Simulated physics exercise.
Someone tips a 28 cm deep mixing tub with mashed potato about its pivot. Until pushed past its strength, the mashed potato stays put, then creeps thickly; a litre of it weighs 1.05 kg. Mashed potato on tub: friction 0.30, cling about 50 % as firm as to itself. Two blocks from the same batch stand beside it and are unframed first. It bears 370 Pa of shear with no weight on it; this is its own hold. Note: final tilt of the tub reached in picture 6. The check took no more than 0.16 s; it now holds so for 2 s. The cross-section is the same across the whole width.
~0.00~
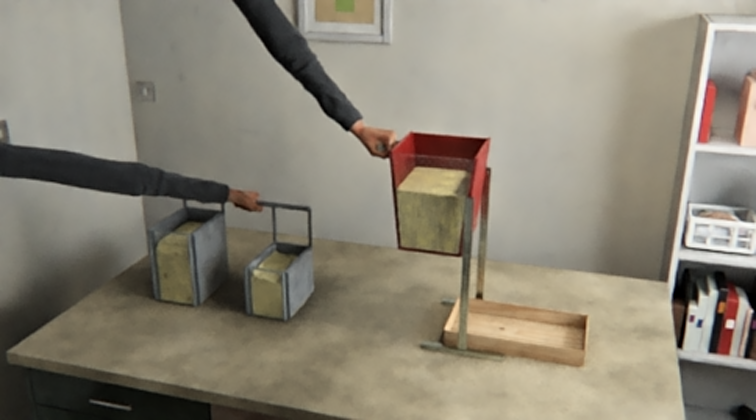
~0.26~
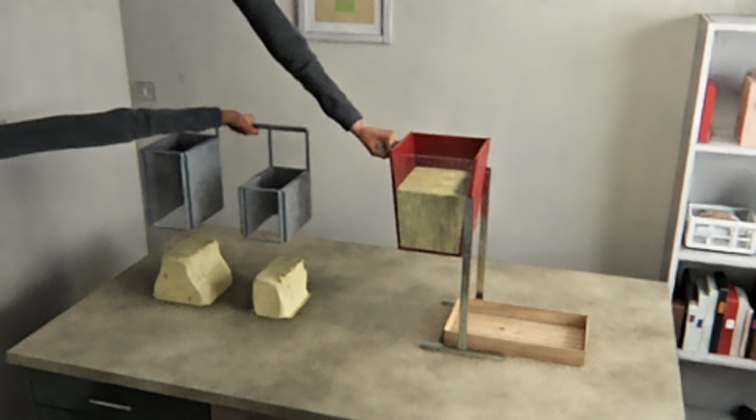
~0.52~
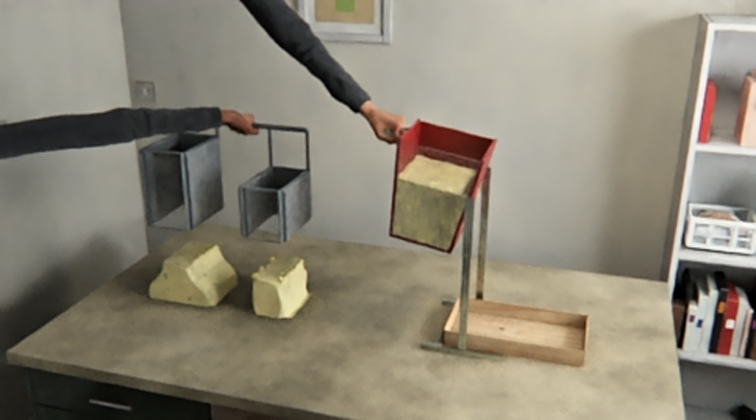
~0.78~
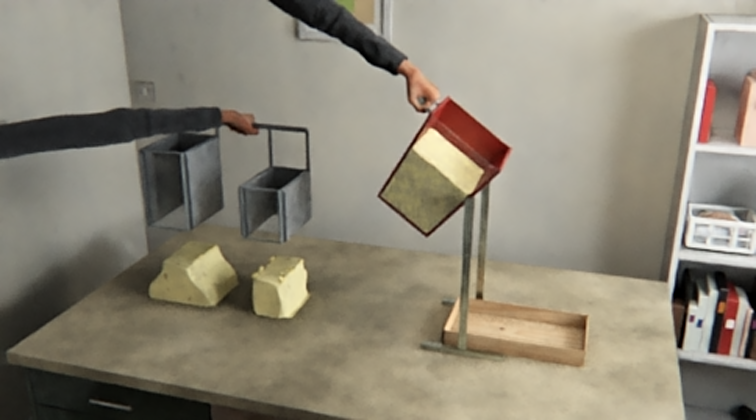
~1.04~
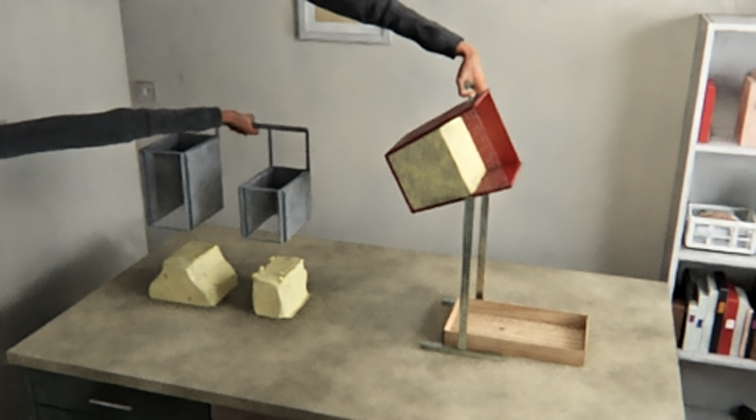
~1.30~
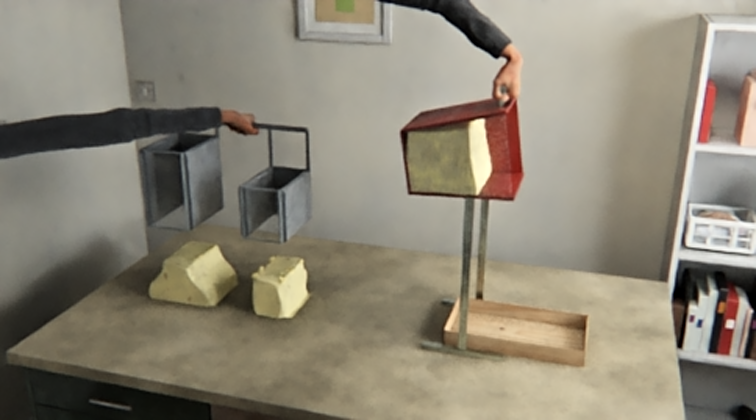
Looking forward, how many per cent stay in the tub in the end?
About 100 %.
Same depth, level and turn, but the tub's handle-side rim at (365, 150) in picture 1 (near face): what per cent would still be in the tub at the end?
Near 80 per cent.
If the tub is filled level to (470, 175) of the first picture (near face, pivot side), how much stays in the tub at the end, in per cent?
It would come to roughly 100 percent.
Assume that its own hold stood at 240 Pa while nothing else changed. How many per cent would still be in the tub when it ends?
In that case close to 95 in a hundred.
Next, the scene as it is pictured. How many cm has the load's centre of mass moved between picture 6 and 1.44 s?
Roughly 1 cm.
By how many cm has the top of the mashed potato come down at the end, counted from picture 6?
3 cm or so.
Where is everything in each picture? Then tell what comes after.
In the first picture, handle-side rim at (392, 153), tilt 0 degrees; top of the mashed potato at (467, 196); blocks stand 21 cm, 14 cm (left to right).
In the second picture, handle-side rim at (392, 153), tilt 0 degrees; top of the mashed potato at (467, 196); blocks stand 16 cm, 13 cm (left to right).
In the third picture, handle-side rim at (400, 140), tilt 10 degrees; top of the mashed potato at (403, 179); blocks stand 14 cm, 13 cm (left to right).
In the fourth picture, handle-side rim at (433, 116), tilt 36 degrees; top of the mashed potato at (416, 150); blocks stand 14 cm, 13 cm (left to right).
In the fifth picture, handle-side rim at (475, 108), tilt 63 degrees; top of the mashed potato at (438, 130); blocks stand 14 cm, 13 cm (left to right).
In the sixth picture, handle-side rim at (505, 115), tilt 81 degrees; top of the mashed potato at (469, 129); blocks stand 14 cm, 13 cm (left to right).
After 1.44 s, the tub is at 81 degrees and holds 100 %.
After 1.61 s, the tub is at 81 degrees and holds 100 %.
After 1.78 s, the tub is at 81 degrees and holds 100 %.
After 1.95 s, the tub is at 81 degrees and holds 100 %.
After 3.30 s, at the end, the tub is at 81 degrees and holds 100 %.
